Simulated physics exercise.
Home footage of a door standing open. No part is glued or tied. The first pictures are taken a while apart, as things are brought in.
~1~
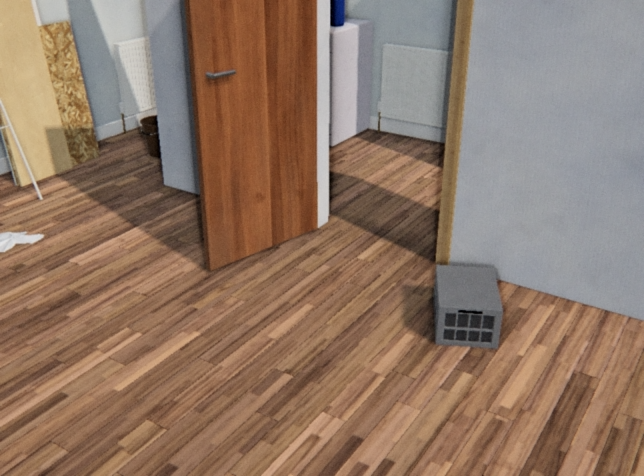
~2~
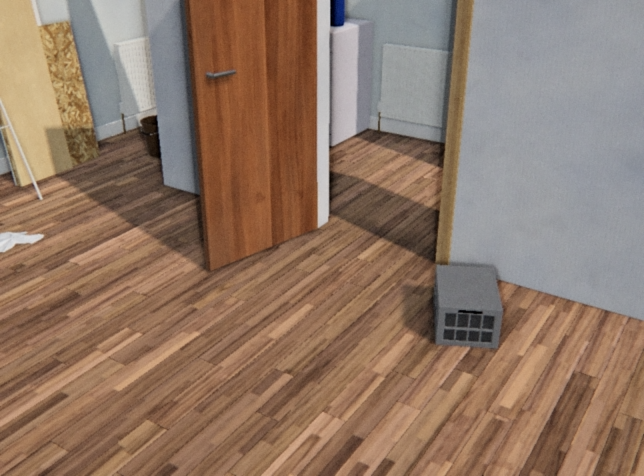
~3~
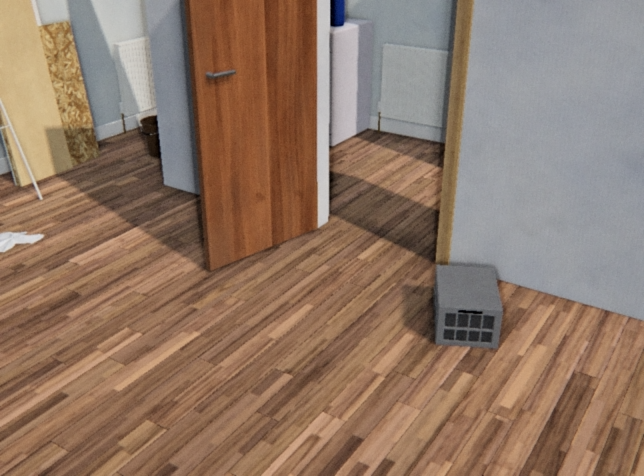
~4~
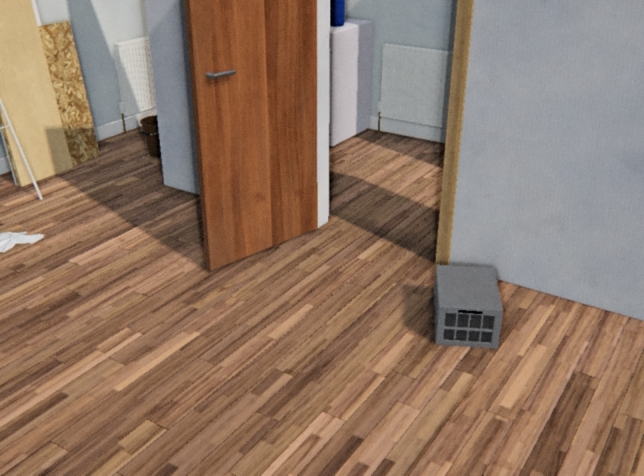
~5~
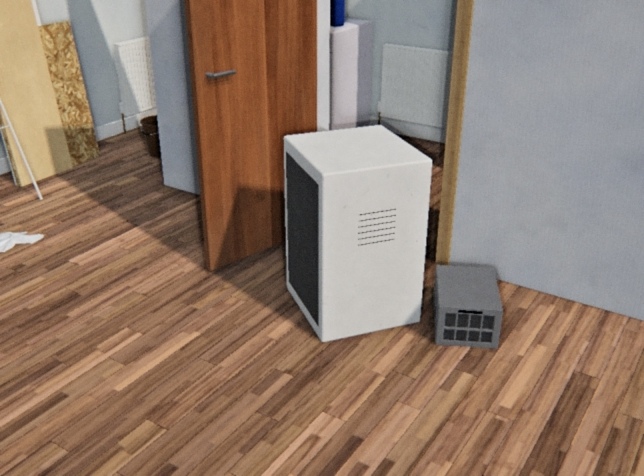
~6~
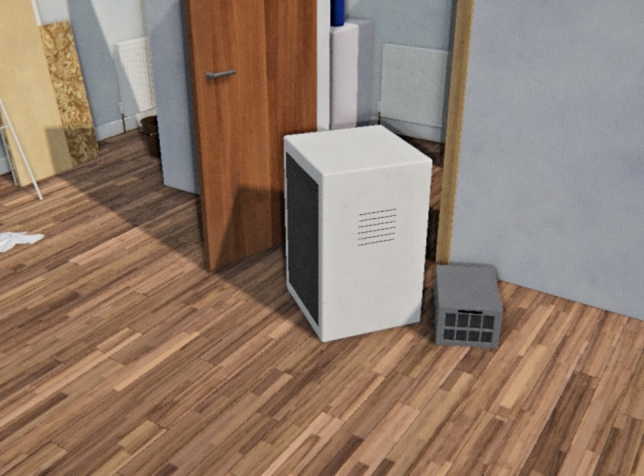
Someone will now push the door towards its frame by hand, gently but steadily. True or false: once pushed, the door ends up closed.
False.
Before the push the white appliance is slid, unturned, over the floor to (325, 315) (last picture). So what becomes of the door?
Well, then the door stays ajar.
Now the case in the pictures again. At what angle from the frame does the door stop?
Angle: About 70°.
Then, 0.60 s after the last picture, door 93° open.
Then, 1.00 s after the last picture, door 78° open.
At rest, door 71° open; both in place. Seen from the same camera at the end, white appliance near (353, 230).
